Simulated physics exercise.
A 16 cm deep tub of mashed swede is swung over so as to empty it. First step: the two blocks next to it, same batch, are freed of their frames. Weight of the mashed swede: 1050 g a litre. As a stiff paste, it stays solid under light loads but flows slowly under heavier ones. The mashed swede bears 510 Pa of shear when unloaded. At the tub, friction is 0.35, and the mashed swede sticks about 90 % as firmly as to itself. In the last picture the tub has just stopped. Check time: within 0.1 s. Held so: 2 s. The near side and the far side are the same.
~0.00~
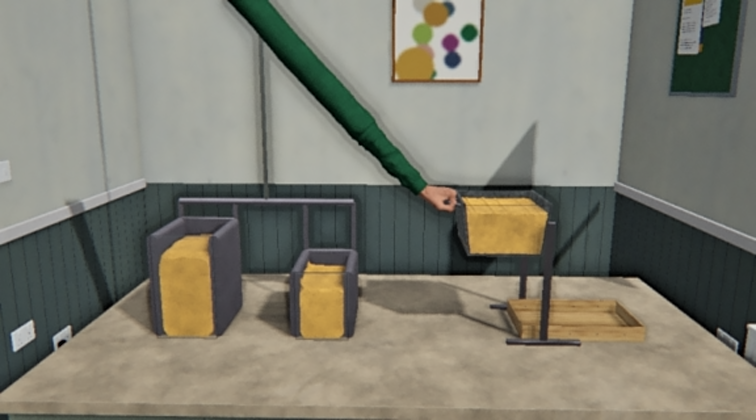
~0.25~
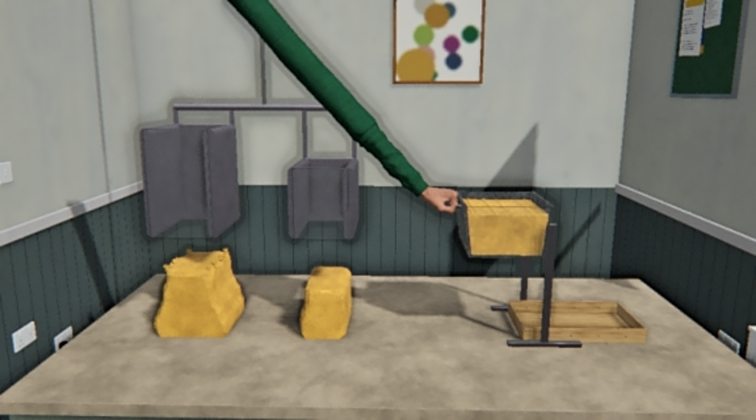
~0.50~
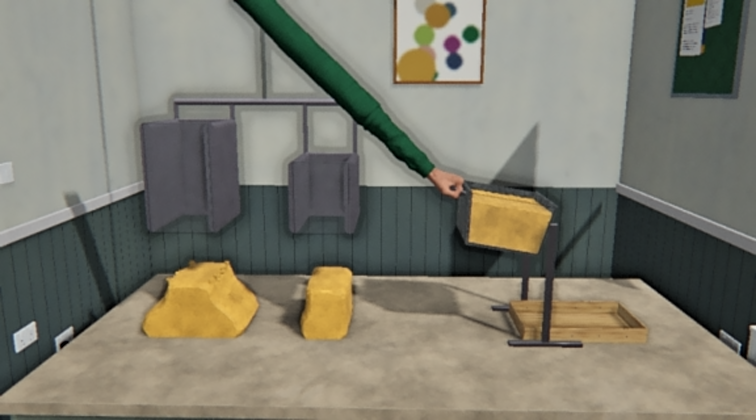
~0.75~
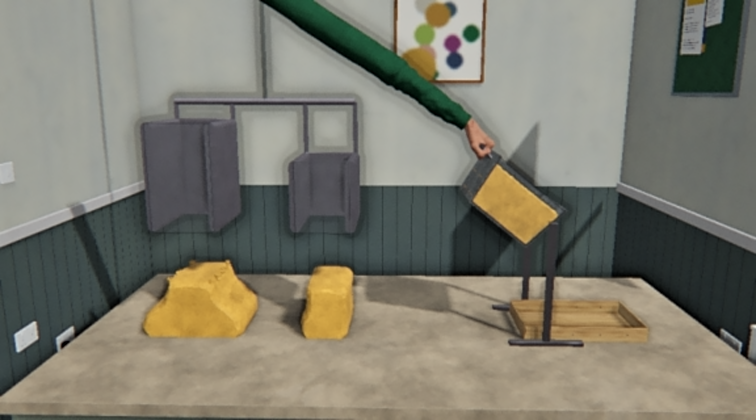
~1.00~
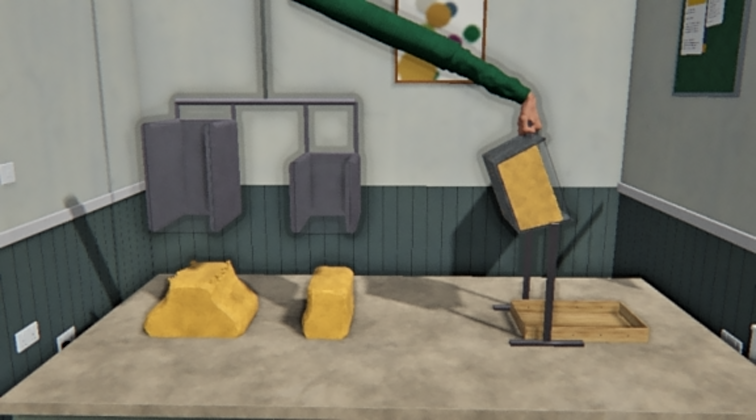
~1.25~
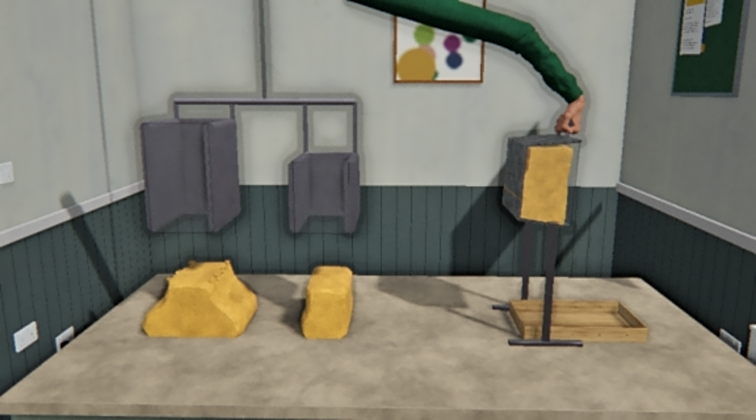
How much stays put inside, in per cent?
35 %.
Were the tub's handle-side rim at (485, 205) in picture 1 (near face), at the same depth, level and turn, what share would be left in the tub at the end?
That would leave about 50 % in the tub.
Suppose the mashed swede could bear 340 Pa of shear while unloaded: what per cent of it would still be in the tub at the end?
That comes out at roughly 30 %.
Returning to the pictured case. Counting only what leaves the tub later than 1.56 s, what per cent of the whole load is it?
Close to 20 % of the whole load.
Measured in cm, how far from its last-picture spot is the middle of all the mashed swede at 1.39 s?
Close to 4 centimetres.
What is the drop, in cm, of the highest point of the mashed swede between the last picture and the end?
About 16 cm.
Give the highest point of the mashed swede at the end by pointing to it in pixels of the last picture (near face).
Peak location: Approx. (552, 198).
After 1.39 s, the tub is at 92 degrees and holds 97 %.
After 1.56 s, the tub is at 92 degrees and holds 58 %.
After 1.73 s, the tub is at 92 degrees and holds 36 %.
After 1.90 s, the tub is at 92 degrees and holds 35 %.
After 3.25 s, at the end, the tub is at 92 degrees and holds 35 %.
